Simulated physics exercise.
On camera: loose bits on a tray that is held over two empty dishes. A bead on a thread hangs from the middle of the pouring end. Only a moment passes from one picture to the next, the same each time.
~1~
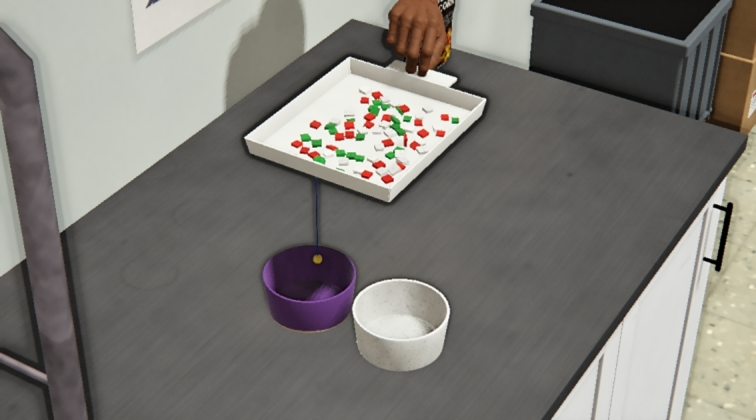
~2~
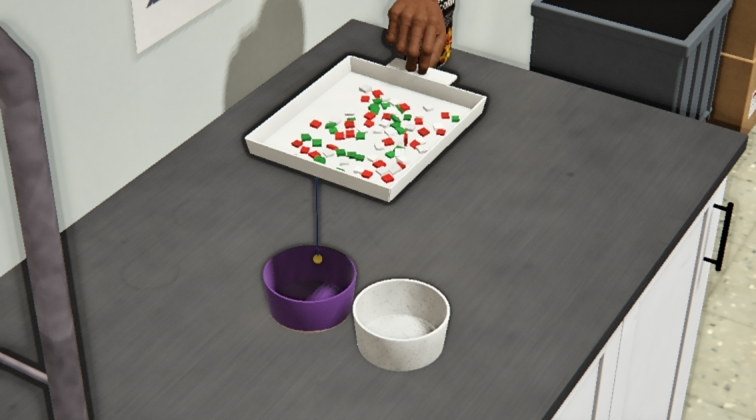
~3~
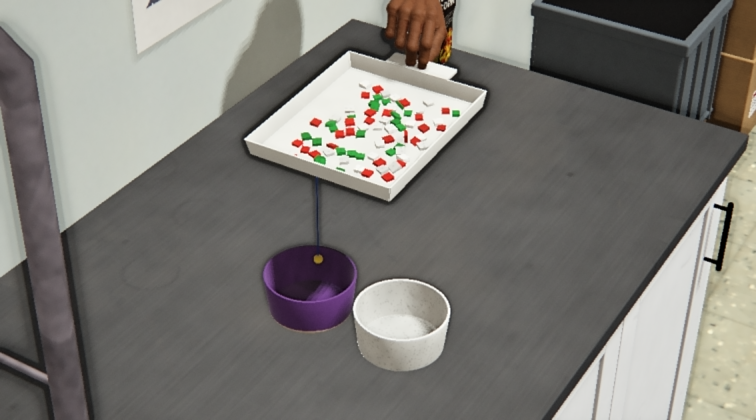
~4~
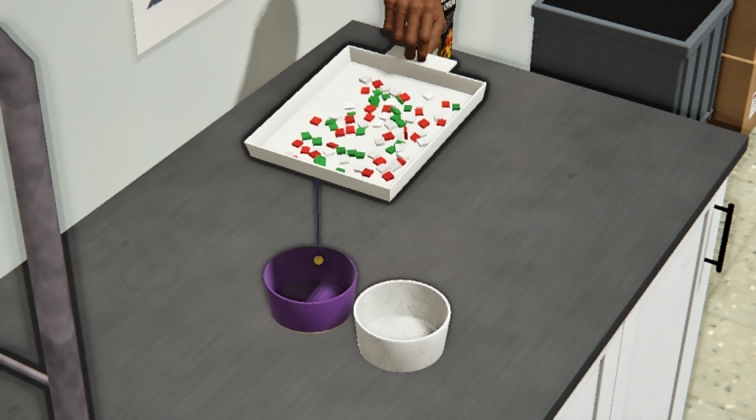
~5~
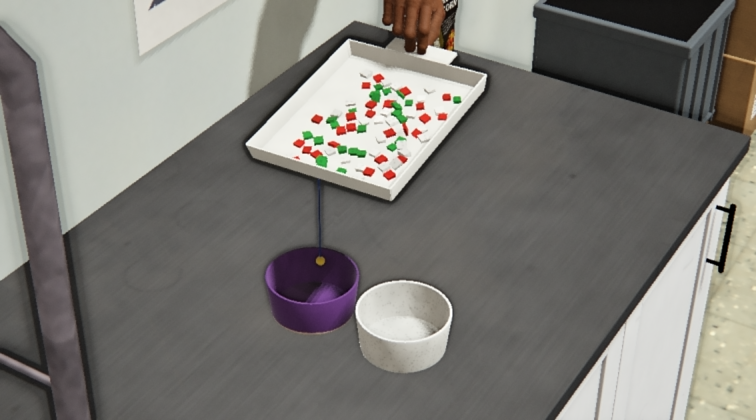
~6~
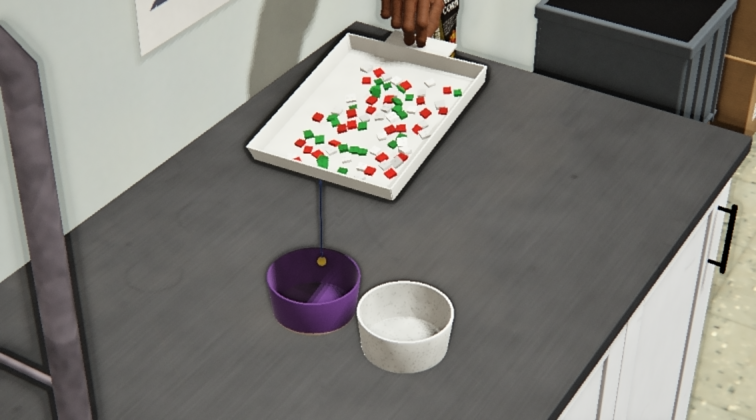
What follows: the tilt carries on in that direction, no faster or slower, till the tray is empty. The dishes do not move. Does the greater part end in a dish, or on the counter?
The two hold under half of the load.
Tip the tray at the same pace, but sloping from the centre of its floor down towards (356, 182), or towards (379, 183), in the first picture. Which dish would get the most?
At the first place the right-hand dish, at the second right.
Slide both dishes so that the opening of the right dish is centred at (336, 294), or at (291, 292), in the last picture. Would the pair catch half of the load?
In turn: Above a half; above a half.
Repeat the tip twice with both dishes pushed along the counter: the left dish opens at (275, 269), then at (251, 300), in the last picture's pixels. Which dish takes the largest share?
At the first place the left dish, at the second the left dish.
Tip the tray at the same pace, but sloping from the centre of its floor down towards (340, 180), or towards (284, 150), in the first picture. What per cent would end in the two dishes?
In turn 70 and 10 in a hundred.
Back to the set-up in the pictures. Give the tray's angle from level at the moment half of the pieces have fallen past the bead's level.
Roughly 110°.
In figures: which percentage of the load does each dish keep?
For the left dish some 30 %, for the right dish some 0 %.
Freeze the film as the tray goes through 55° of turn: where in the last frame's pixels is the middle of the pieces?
Roughly at (315, 144).
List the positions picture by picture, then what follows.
The first picture shows corners of the pouring end (250, 137) and (389, 186), level; middle of the load (377, 131), mosaic tiles; left dish (284, 312); right dish (376, 350); bead on its thread (318, 259).
The second picture shows corners of the pouring end (250, 137) and (389, 186), level; middle of the load (378, 130).
The third picture shows corners of the pouring end (250, 138) and (389, 185), tipped barely, lowest at the left corner; middle of the load (378, 127).
The fourth picture shows corners of the pouring end (249, 141) and (388, 186), tipped a little, lowest at the left corner; middle of the load (378, 124).
The fifth picture shows corners of the pouring end (250, 143) and (389, 186), tipped a little, lowest at the left corner; middle of the load (379, 120).
The sixth picture shows corners of the pouring end (251, 145) and (390, 186), tipped a little, lowest at the left corner; middle of the load (380, 117); left dish (288, 314); right dish (381, 352).
Just after the last frame, tray tipped steeply; every one on the tray.
A moment on, tray tipped right over; every one on the tray.
Further on, tray tipped past a quarter turn; roughly a third in the left dish; roughly two thirds outside both.
When it is over, tray tipped past a quarter turn; not one in the right dish; roughly a third in the left dish; roughly two thirds outside both.
